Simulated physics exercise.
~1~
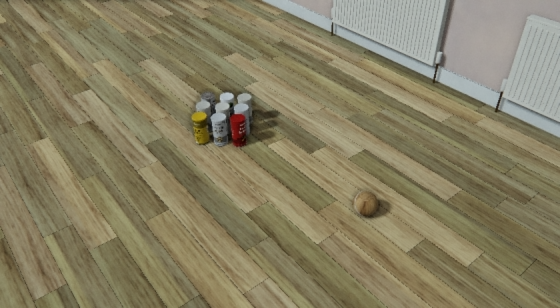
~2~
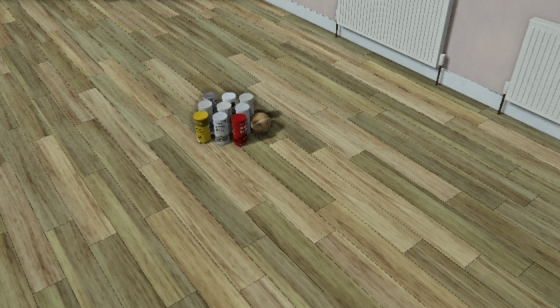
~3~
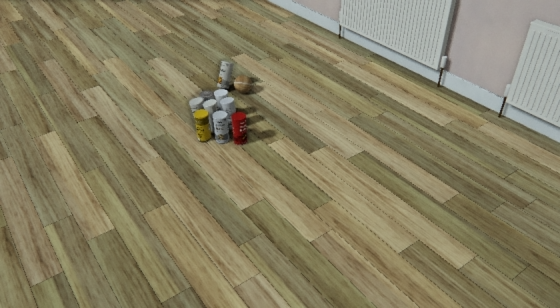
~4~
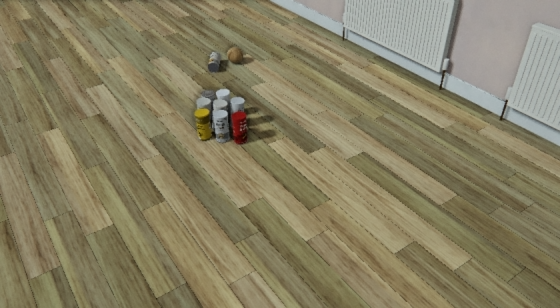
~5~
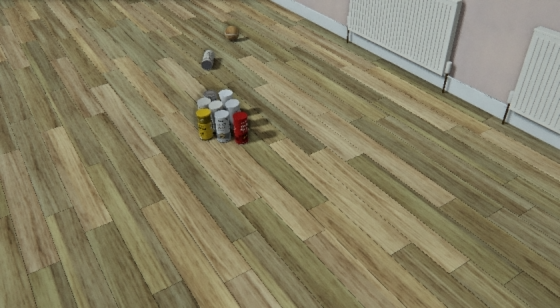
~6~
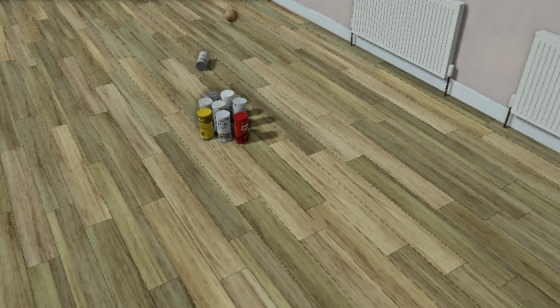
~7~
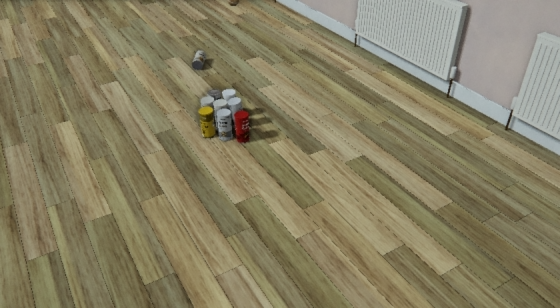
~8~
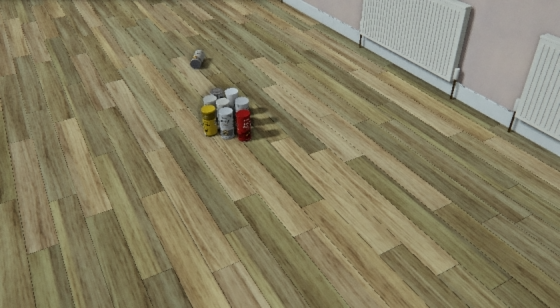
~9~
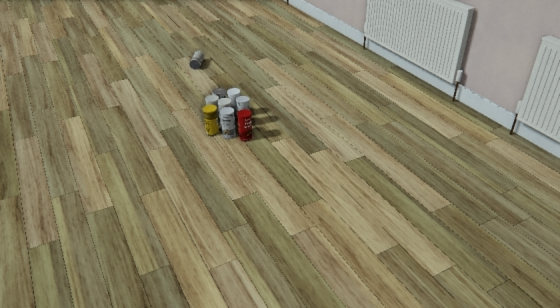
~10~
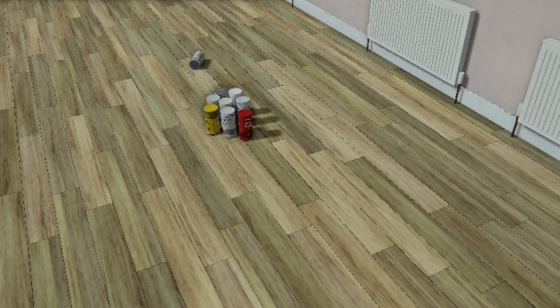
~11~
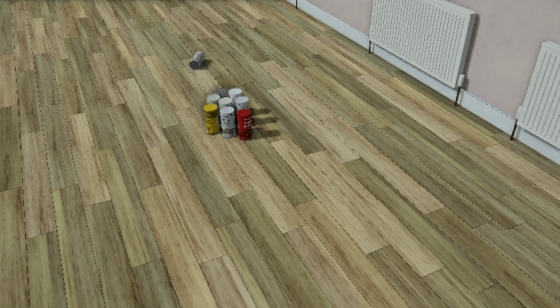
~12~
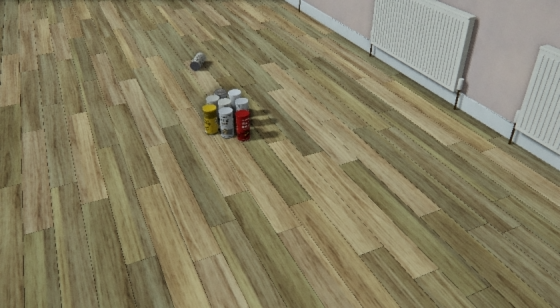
A wooden ball rolls into the grouped canisters, knocks one over behind them, and rolls out of view.
